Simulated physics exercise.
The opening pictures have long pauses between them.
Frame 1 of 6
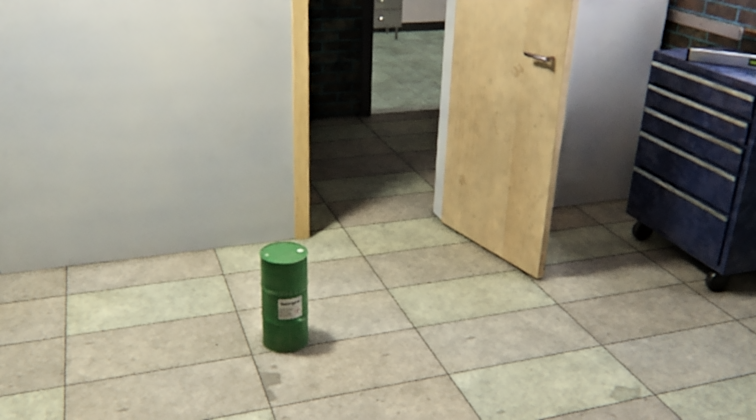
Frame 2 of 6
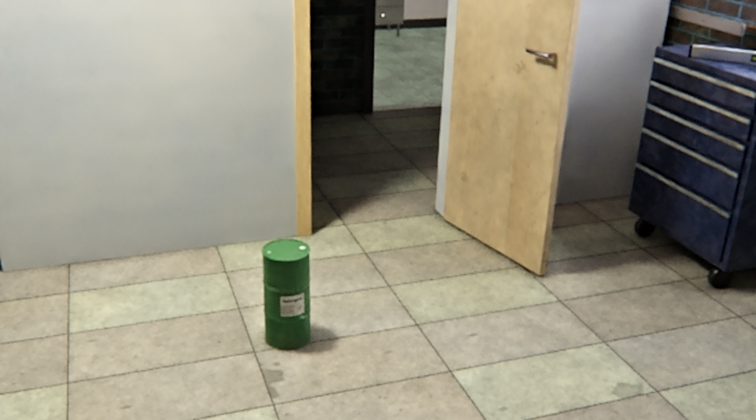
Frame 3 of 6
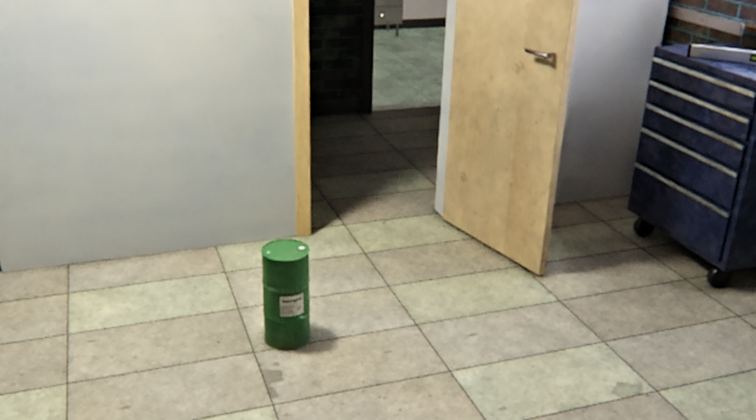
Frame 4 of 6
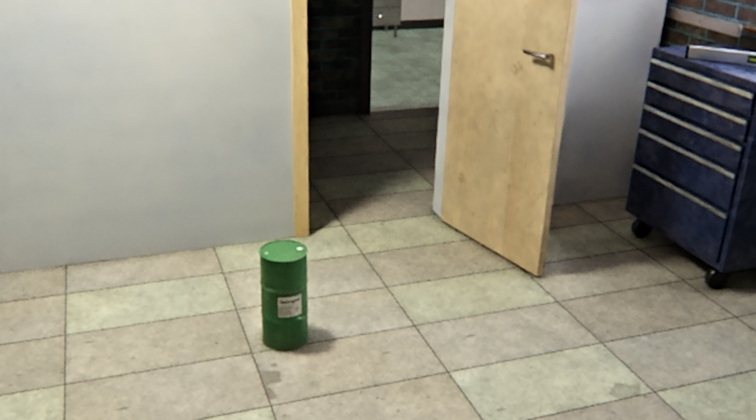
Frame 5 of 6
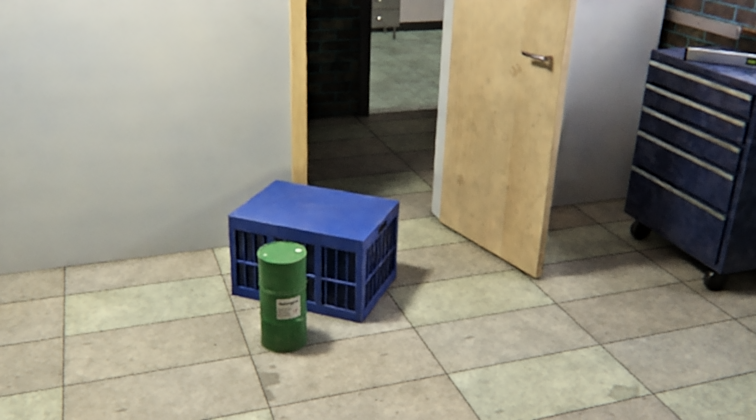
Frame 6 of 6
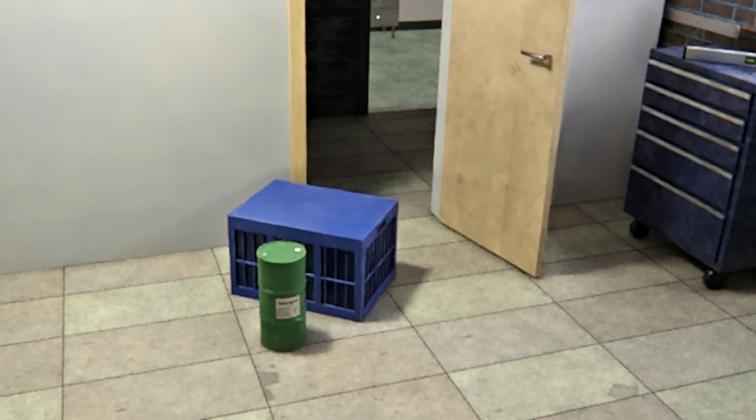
In a tiled room with an open door, a blue crate appears behind a still green canister.
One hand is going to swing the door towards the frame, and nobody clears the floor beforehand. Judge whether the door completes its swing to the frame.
The door gets held open.
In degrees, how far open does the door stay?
It comes to about 50°.
Then, 0.50 s on from there, door at 93°.
Then, 0.90 s on from there, door at 74°.
Then, 1.20 s on from there, door at 58°.
In the end, door at 49°; both unmoved. At the end, from the last picture's camera, blue chest near (314, 247).
